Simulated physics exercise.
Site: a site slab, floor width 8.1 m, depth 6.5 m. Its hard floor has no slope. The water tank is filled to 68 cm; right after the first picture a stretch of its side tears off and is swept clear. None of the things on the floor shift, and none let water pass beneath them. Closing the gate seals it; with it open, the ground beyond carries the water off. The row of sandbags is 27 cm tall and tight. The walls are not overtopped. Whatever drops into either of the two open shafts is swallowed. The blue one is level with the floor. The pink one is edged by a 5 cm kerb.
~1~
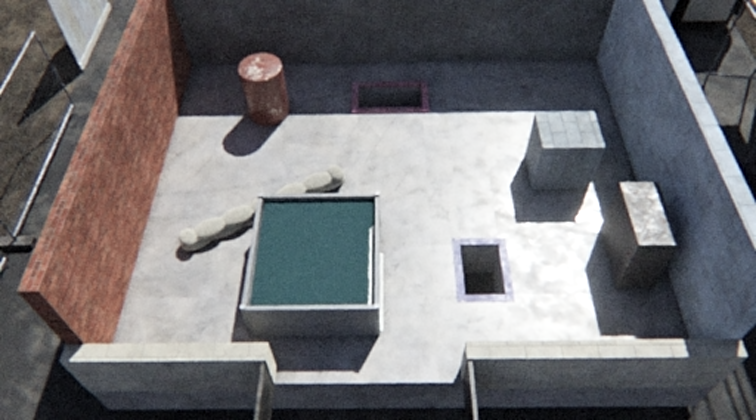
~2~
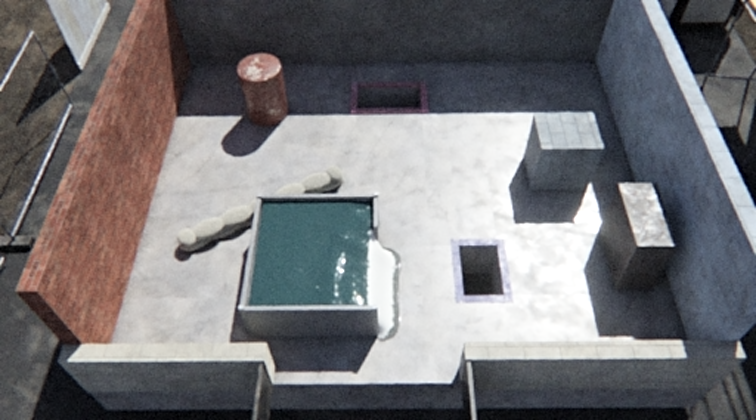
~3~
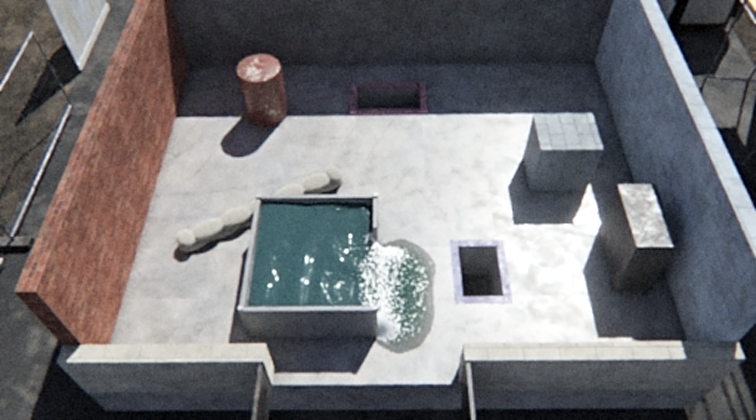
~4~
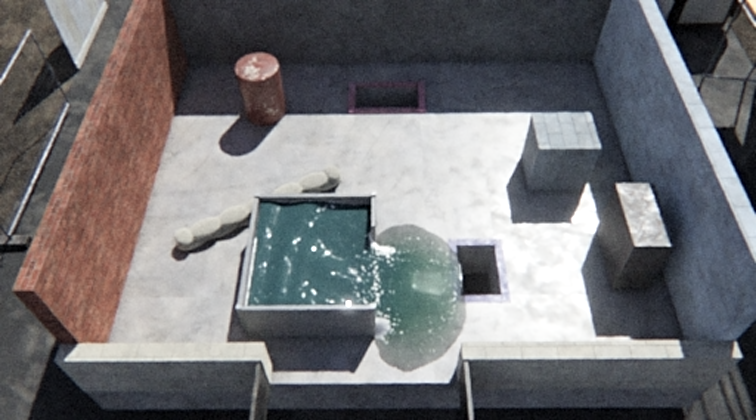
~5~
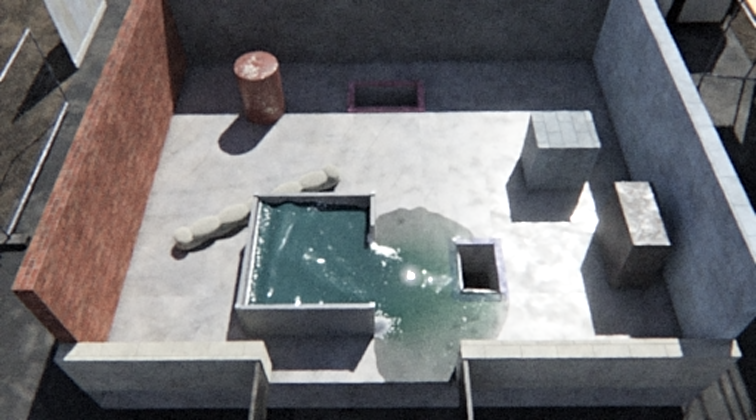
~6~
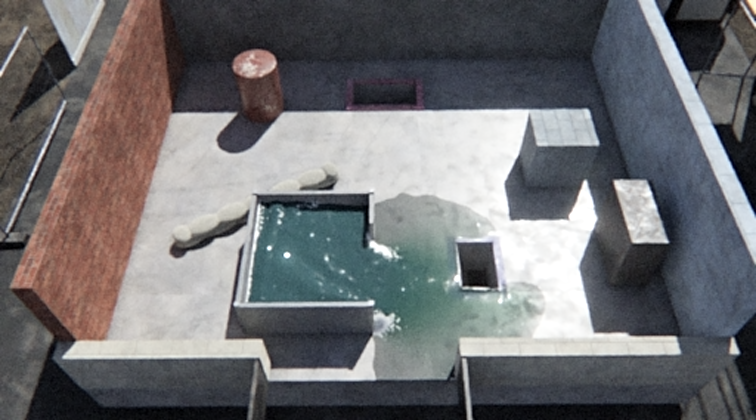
Green water pouring from the open right side of a square tank, spreading across a pale walled floor and around a blue-edged opening.
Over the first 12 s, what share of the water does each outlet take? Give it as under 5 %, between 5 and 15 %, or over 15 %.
Gateway: From 5 to 15 %; blue pit: Over 15 %; pink pit: Not even 5 %.
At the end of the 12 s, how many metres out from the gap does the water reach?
Distance: Approx. 6.6 m.
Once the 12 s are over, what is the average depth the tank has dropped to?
Mean depth: Some 3 cm.
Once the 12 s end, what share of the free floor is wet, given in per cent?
Some 70 per cent of the floor is wet.
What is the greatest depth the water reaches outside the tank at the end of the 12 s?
Max around 5 cm.
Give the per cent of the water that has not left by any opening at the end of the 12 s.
Remaining: Roughly 48 %.
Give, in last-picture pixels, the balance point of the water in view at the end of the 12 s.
The water is centred near (445, 176).
A moment later water covers 20 % of the floor and is deepest (34 cm) near (377, 304); gone so far, the gateway 2 %, the blue pit 11 %, the pink pit 0 %.
Soon after water covers 20 % of the floor and is deepest (38 cm) near (665, 348); gone so far, the gateway 4 %, the blue pit 19 %, the pink pit 0 %.
Next water covers 25 % of the floor and is deepest (26 cm) near (623, 292); gone so far, the gateway 6 %, the blue pit 26 %, the pink pit 0 %.
Later on water covers 50 % of the floor and is deepest (11 cm) near (563, 196); gone so far, the gateway 8 %, the blue pit 35 %, the pink pit 0 %.
At the end water covers 70 % of the floor and is deepest (5 cm) near (487, 68); gone so far, the gateway 10 %, the blue pit 42 %, the pink pit 0 %.
